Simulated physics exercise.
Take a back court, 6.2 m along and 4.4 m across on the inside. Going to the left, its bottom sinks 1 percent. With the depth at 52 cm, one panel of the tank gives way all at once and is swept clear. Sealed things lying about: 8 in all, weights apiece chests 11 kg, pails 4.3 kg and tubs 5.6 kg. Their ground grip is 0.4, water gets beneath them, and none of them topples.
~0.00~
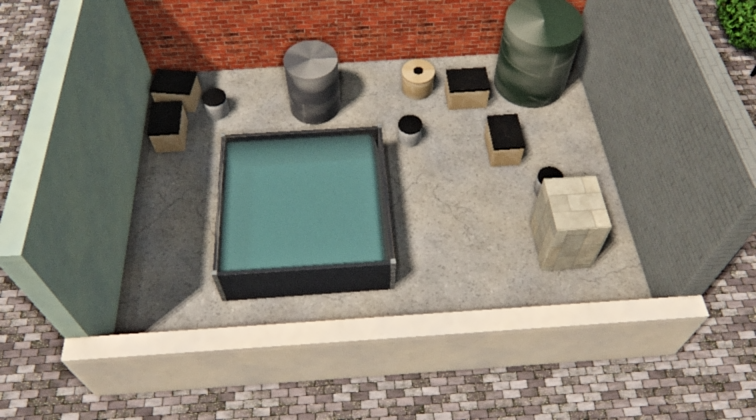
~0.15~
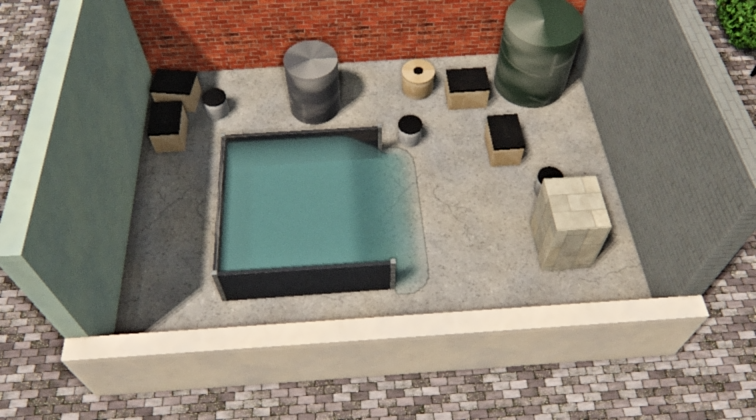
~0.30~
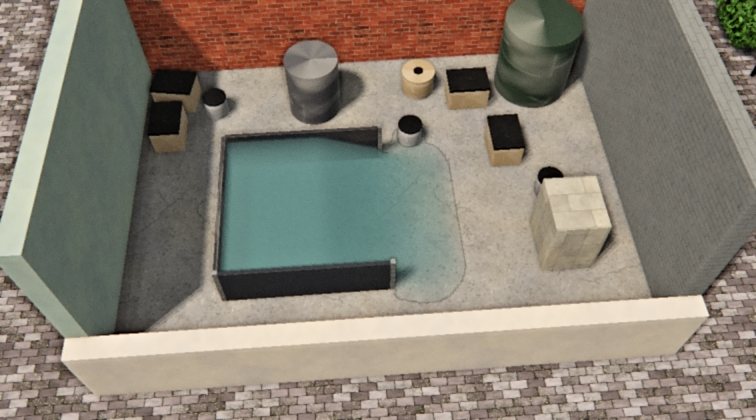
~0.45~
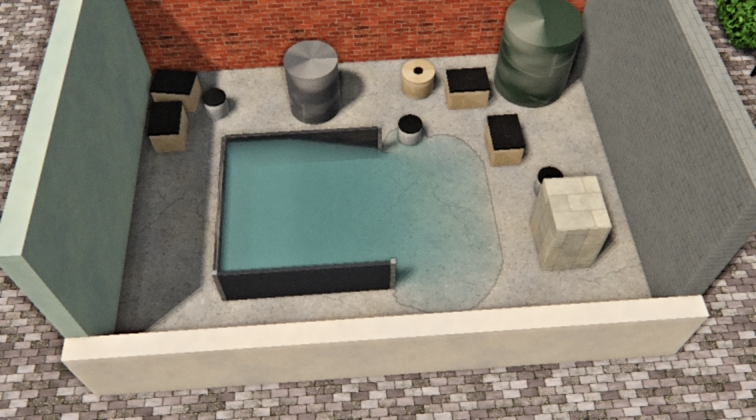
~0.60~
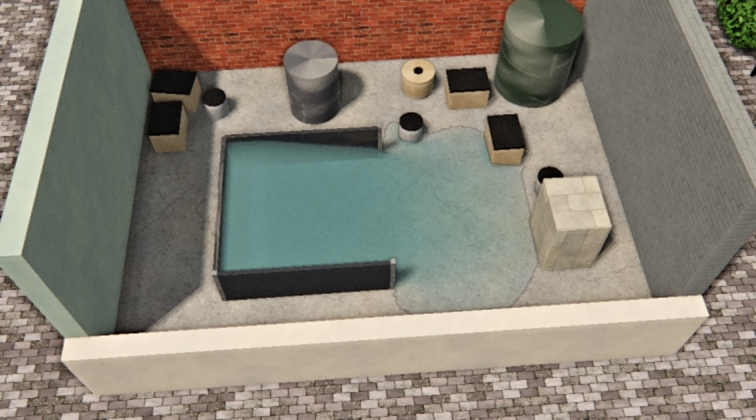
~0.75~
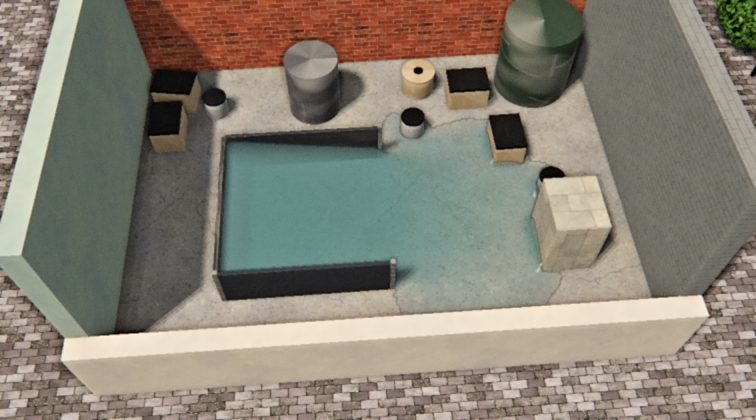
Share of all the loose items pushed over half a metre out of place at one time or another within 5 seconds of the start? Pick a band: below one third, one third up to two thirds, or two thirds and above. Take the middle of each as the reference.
The share is one third up to two thirds.
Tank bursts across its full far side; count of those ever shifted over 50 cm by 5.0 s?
Then 7.
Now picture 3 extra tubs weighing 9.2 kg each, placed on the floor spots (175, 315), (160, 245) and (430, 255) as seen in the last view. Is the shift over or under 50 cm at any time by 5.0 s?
Reading them off in order: Not beyond, not beyond, clears the mark.
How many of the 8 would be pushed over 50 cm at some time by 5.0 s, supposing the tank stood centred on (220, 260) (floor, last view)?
That would give 5.
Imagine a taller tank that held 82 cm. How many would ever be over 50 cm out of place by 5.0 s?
It would come to 5 of them.
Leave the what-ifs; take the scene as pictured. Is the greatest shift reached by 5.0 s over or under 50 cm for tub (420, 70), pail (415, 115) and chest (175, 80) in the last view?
Result, in order: Overshooting / overshooting / undershooting.
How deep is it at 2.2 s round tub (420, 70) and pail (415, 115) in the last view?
First about 1 cm, second about 2 cm.
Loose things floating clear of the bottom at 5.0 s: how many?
Total: 4.
After 1.1 s 1 of 8 are over 50 cm from their spots; 0 afloat.
After 2.2 s 2 of 8 are over 50 cm from their spots; 2 afloat.
After 3.5 s 2 of 8 are over 50 cm from their spots; 2 afloat.
After 5.0 s 5 of 8 are over 50 cm from their spots, and 5 have been at some point; 4 afloat.
